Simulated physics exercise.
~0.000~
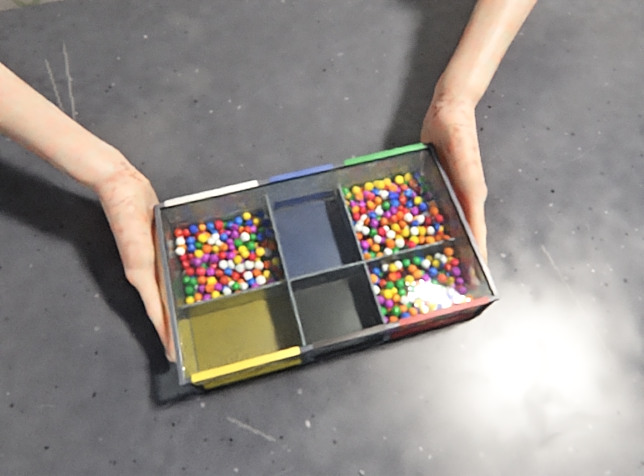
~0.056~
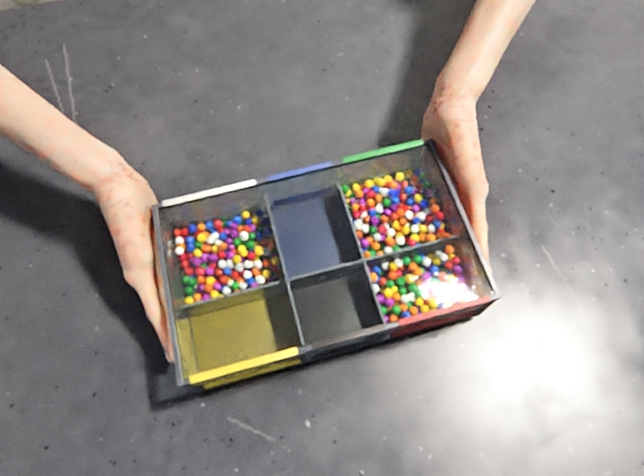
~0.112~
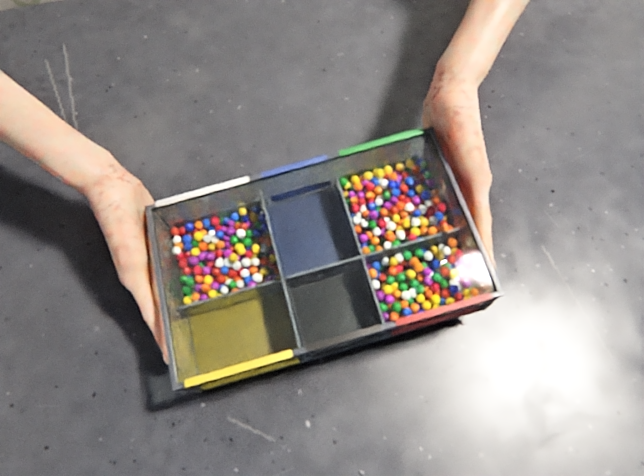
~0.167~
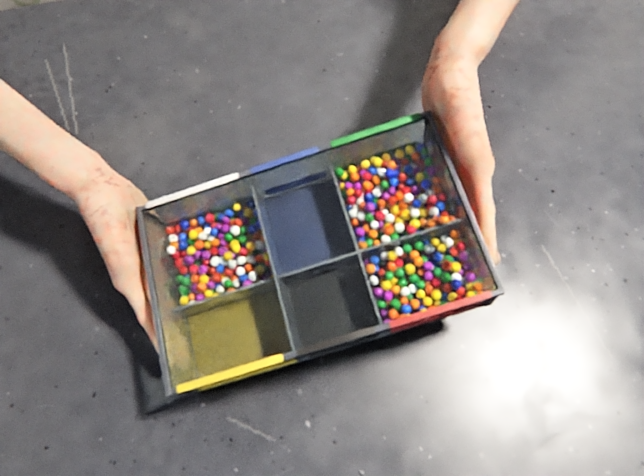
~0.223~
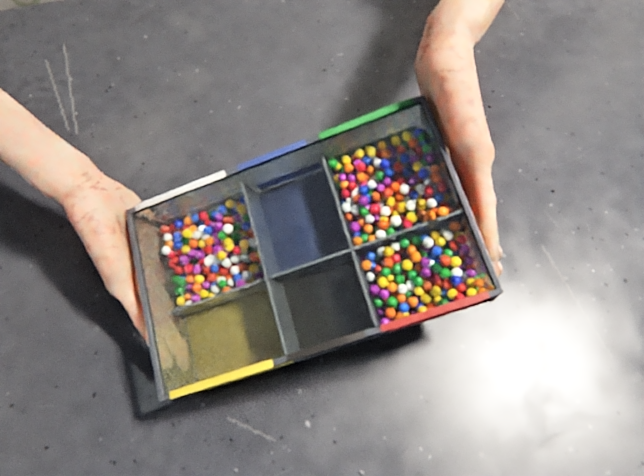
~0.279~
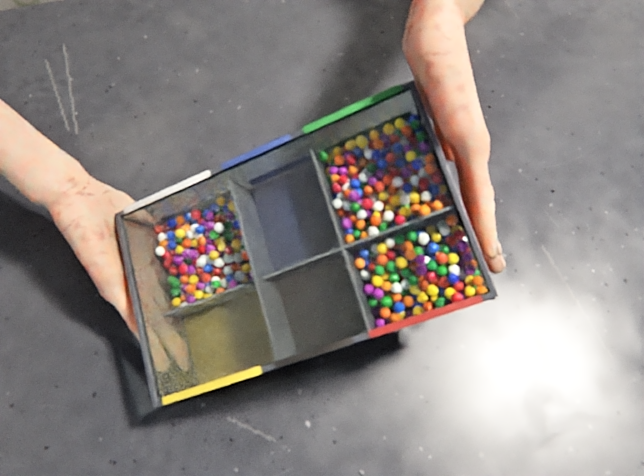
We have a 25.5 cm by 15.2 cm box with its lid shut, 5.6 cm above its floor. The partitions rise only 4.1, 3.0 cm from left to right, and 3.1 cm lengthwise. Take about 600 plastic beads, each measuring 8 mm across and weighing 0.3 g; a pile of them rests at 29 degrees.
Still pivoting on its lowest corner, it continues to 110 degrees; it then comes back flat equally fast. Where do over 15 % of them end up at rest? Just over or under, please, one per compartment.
Red compartment: Under, blue compartment: Under, green compartment: Under, yellow compartment: Over, white compartment: Over, black compartment: Over.
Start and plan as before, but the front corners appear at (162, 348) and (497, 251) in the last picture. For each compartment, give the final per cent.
Red 0, blue 25, green 40, yellow 0, white 35, black 0.
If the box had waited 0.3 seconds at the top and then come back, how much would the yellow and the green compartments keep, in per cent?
Yellow 35, green 0.
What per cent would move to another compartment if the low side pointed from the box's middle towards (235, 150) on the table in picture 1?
Estimate: Some 30 per cent.
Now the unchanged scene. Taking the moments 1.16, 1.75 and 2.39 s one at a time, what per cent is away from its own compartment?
In order: 60, then 70, then 70.
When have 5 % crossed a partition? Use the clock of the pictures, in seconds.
I'd put it at about 0.80 seconds on the clock.
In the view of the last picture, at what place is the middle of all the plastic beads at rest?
(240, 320).
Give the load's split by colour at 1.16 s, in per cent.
In per cent: Red 5, blue 10, green 5, yellow 30, white 30, black 20.
After 1.16 s, tilt 109 degrees; red 5 %, blue 10 %, green 5 %, yellow 30 %, white 30 %, black 20 %.
Then, at 1.75 s, tilt 48 degrees; blue 5 %, yellow 35 %, white 35 %, black 25 %.
After 2.39 s, tilt 0 degrees; blue 5 %, yellow 35 %, white 30 %, black 25 %.
By 3.1 s all is still; red 0 %, blue 5 %, green 0 %, yellow 35 %, white 30 %, black 25 %.
